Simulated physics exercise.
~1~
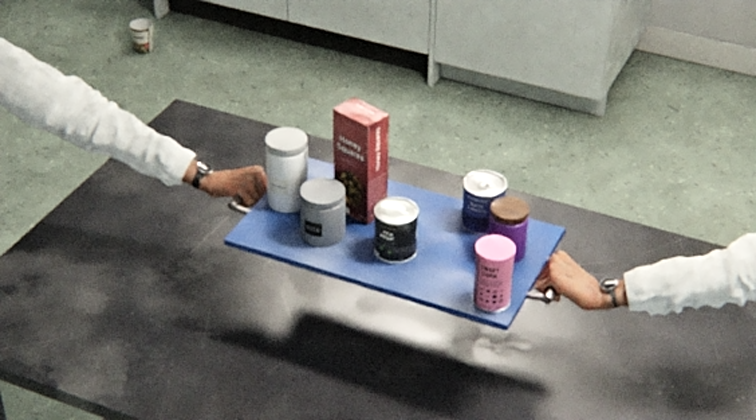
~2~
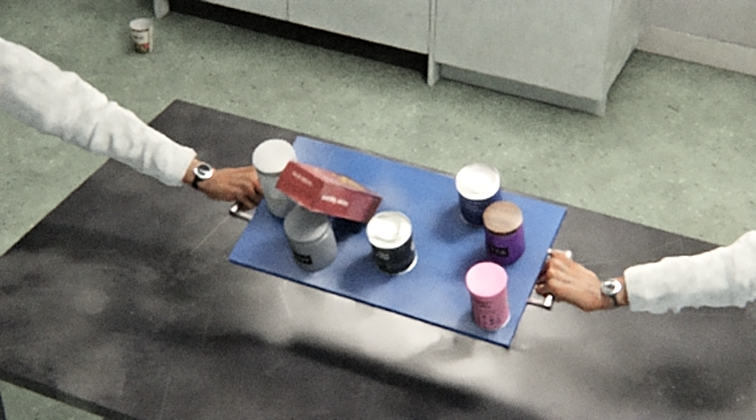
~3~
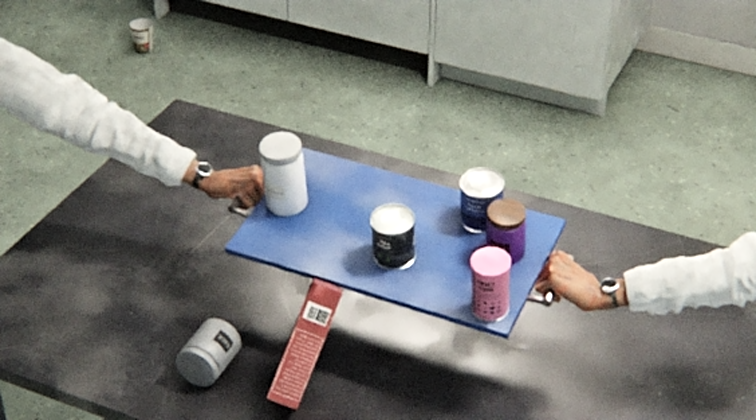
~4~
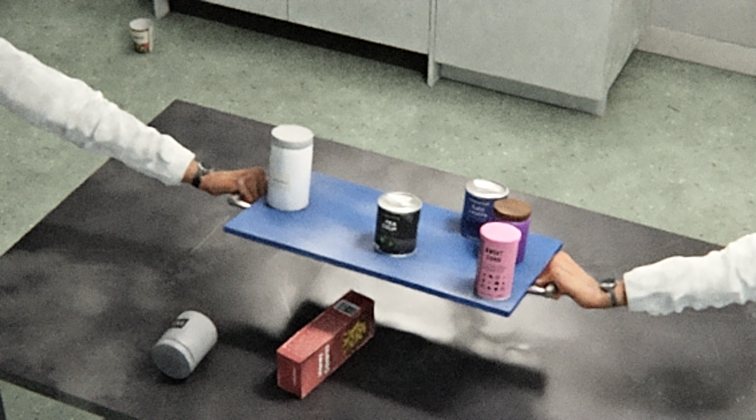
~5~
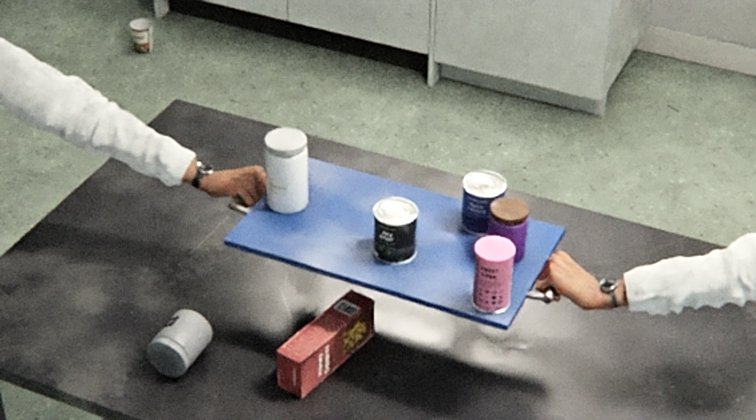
Two hands in white sleeves, seen from above, hold a flat blue tray over a dark tabletop in a room with a green floor and pale cabinets. A white jar, a tall red packet and a grey jar stand on the left, a black tin near the middle, and a blue tin, purple jar and pink tin on the right. The tray tips towards the viewer, and the packet topples. The packet and grey jar drop off the near edge onto the table. The tray tips slightly away, then levels, with both lying below and the other five still standing.
